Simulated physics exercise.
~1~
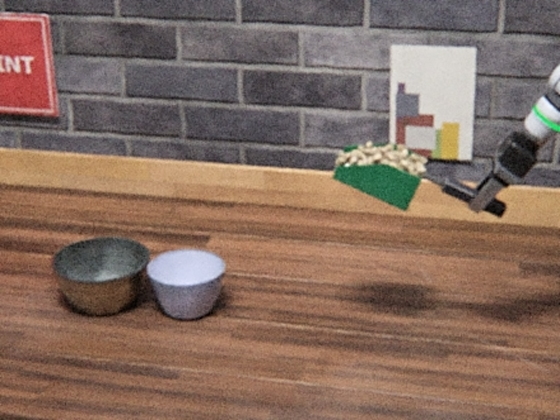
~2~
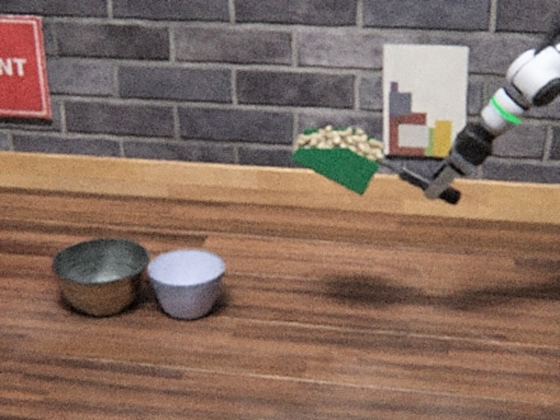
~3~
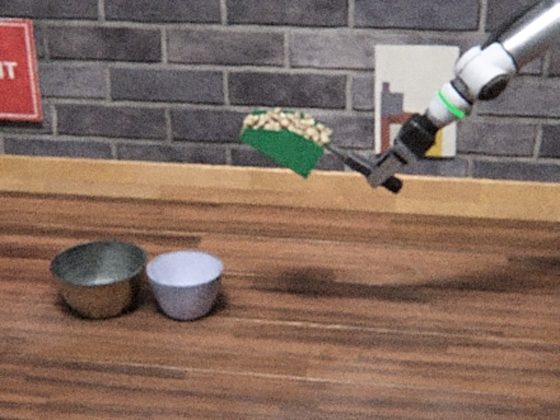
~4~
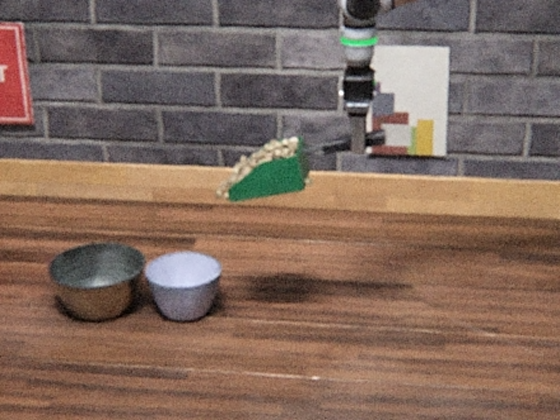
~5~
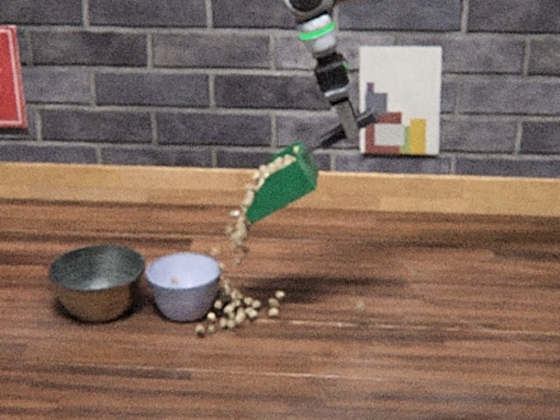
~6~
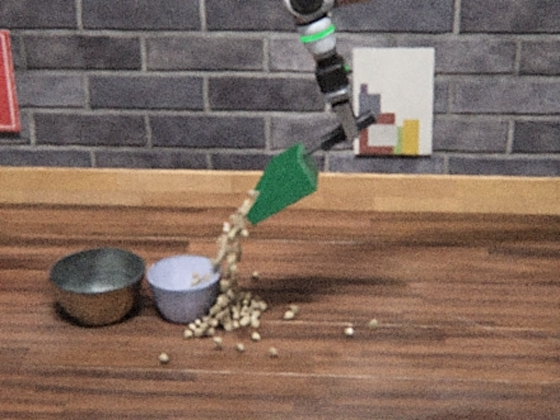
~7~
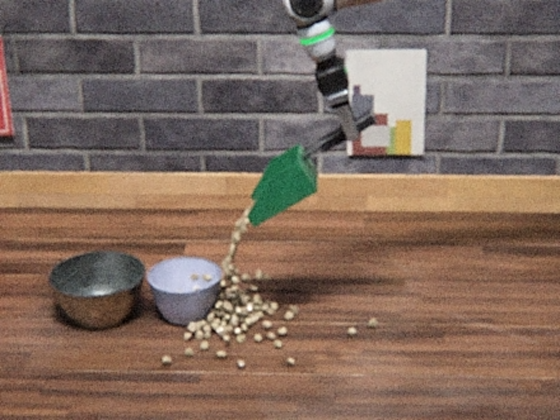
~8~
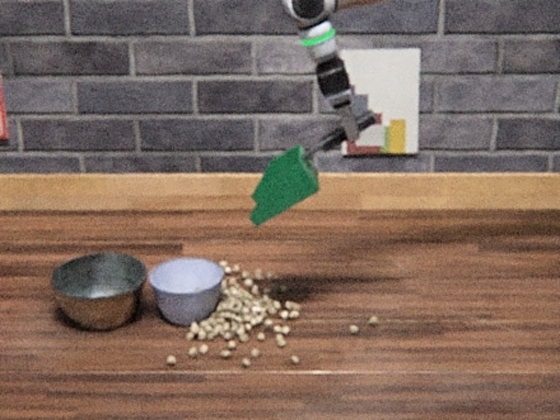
The clip opens with a robot arm holding a green scoop heaped with small pale pebbles above a wooden table, in front of a grey brick wall. Two bowls, one dark and one pale lavender, sit side by side at the left. The arm carries the scoop left toward them, then tips it forward. Pebbles pour from its lip beside the lavender bowl, many landing short and scattering across the wood. The stream thins and stops while the scoop stays tilted. Most of the pebbles end in a spread pile right of the lavender bowl.
